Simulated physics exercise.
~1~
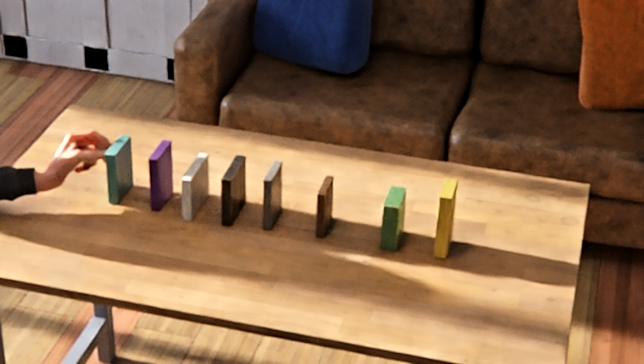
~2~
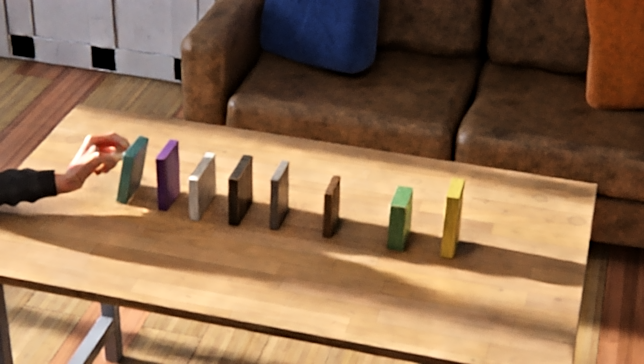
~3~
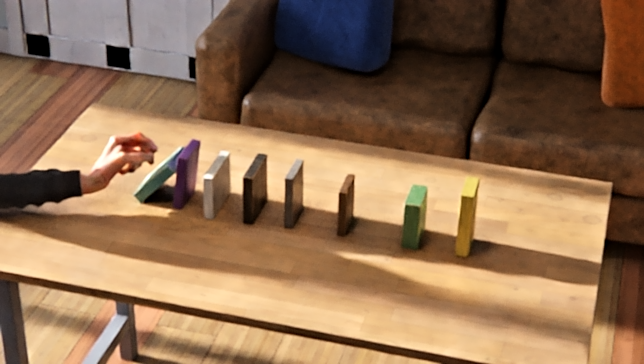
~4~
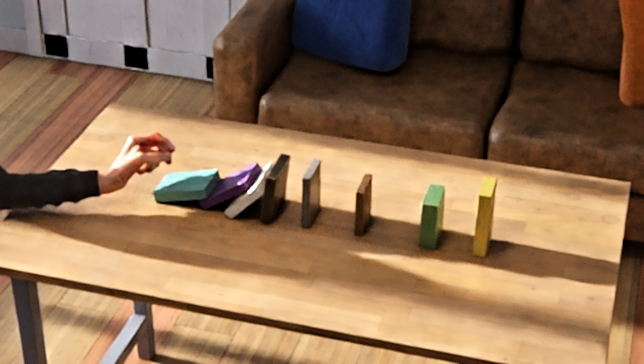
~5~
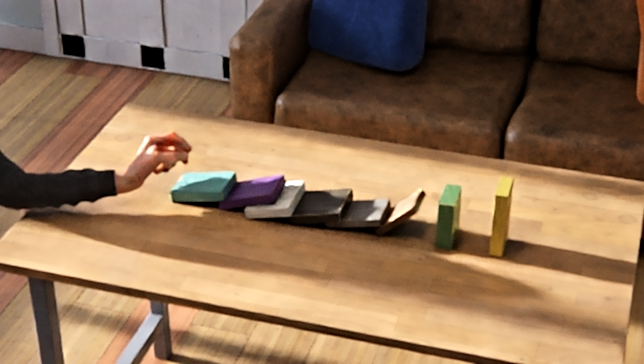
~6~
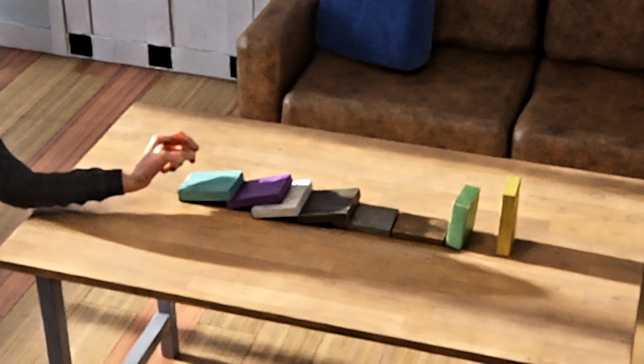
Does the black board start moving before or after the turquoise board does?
It starts moving after the turquoise board. The turquoise board tips first by the hand, while the black board is still upright and only goes over later.
